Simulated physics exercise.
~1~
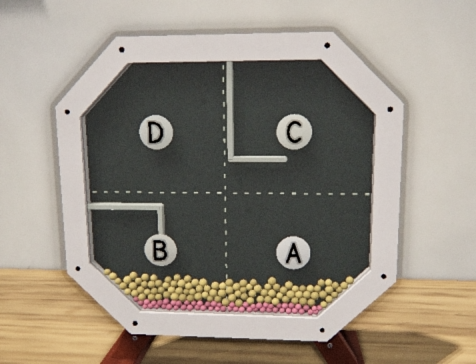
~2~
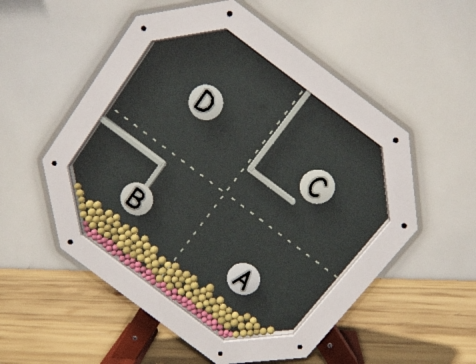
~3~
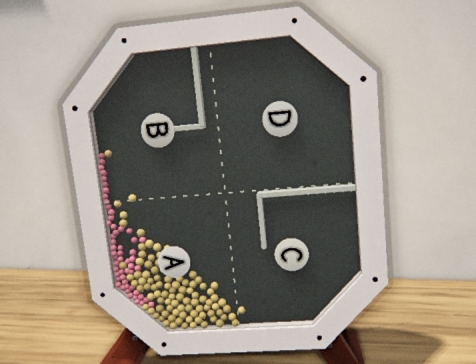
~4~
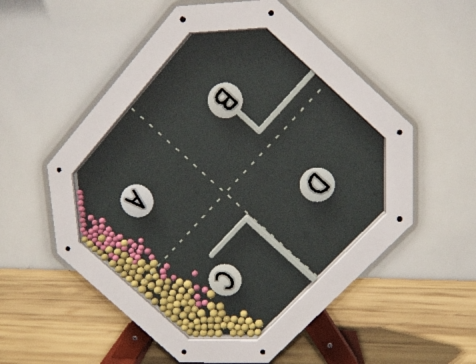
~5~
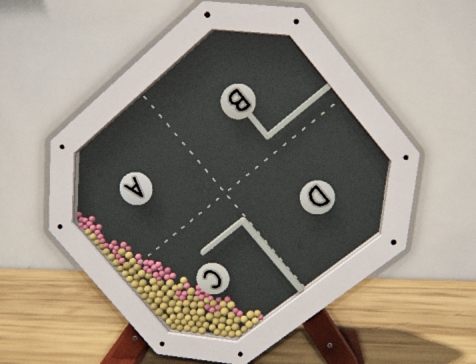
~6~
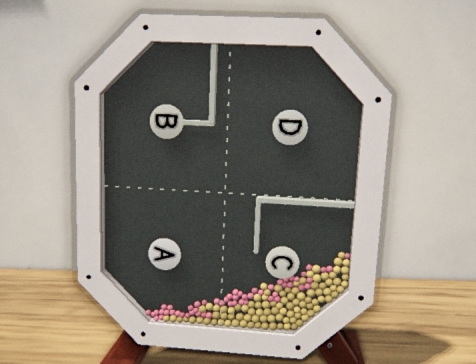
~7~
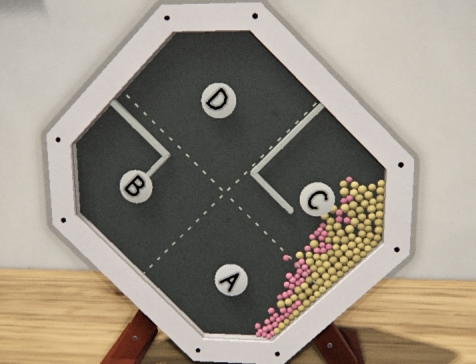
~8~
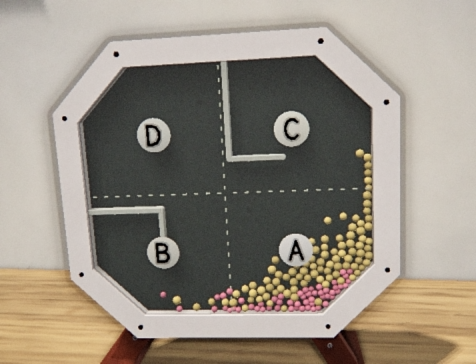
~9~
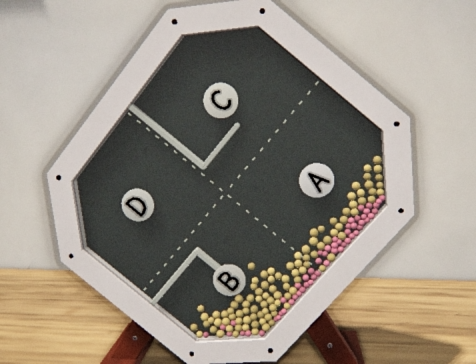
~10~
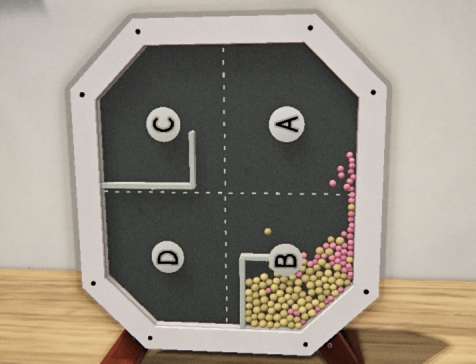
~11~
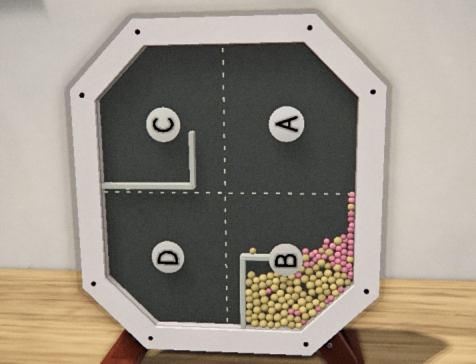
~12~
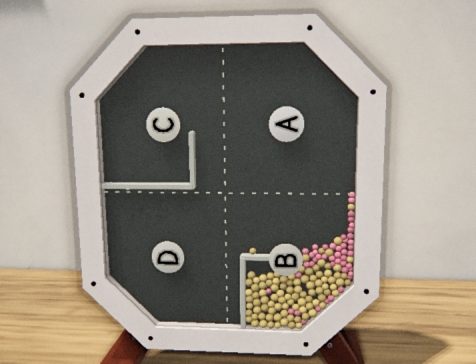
An eight-sided case holding tan and pink beads turned clockwise well past a quarter turn, then swung back the other way beyond its starting position, the beads sliding around inside until they settled in a heap at lower right, in the section marked B.
